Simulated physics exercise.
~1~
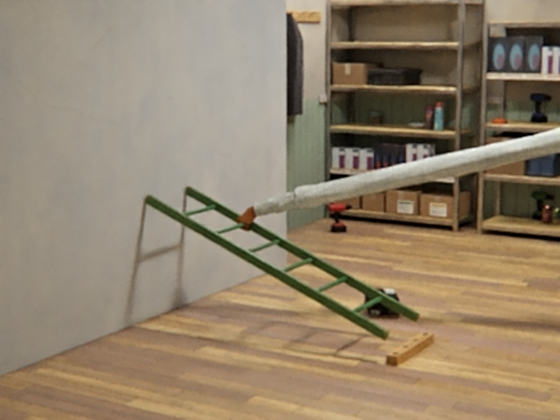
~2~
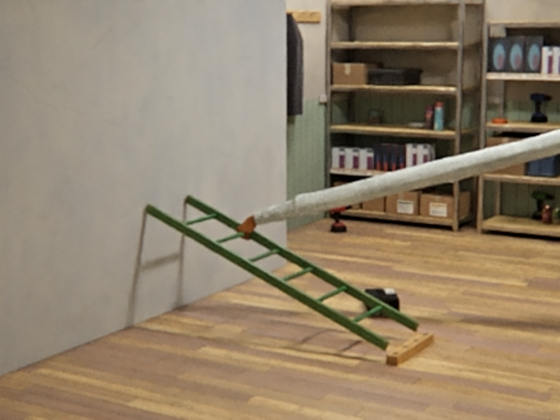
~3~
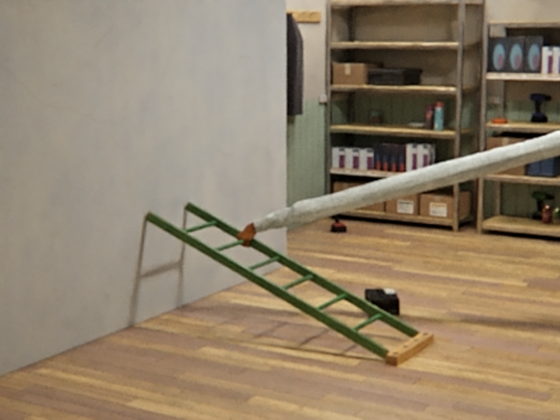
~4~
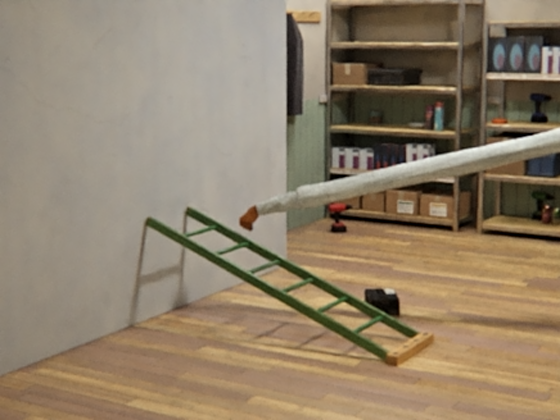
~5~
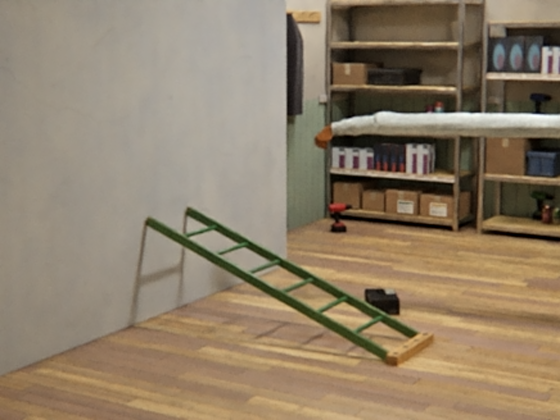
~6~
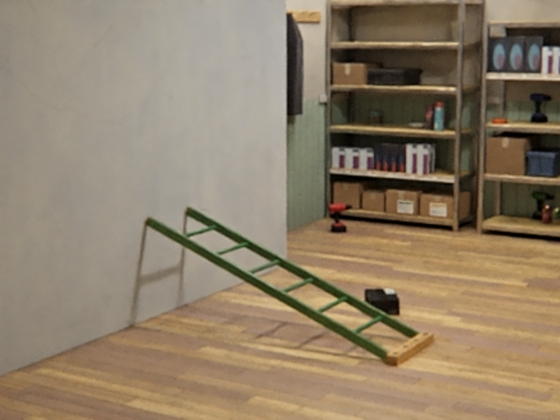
In a storeroom, a pale arm lowering a green rack against a wooden strip, then withdrawing right, the rack still leaning on the wall.
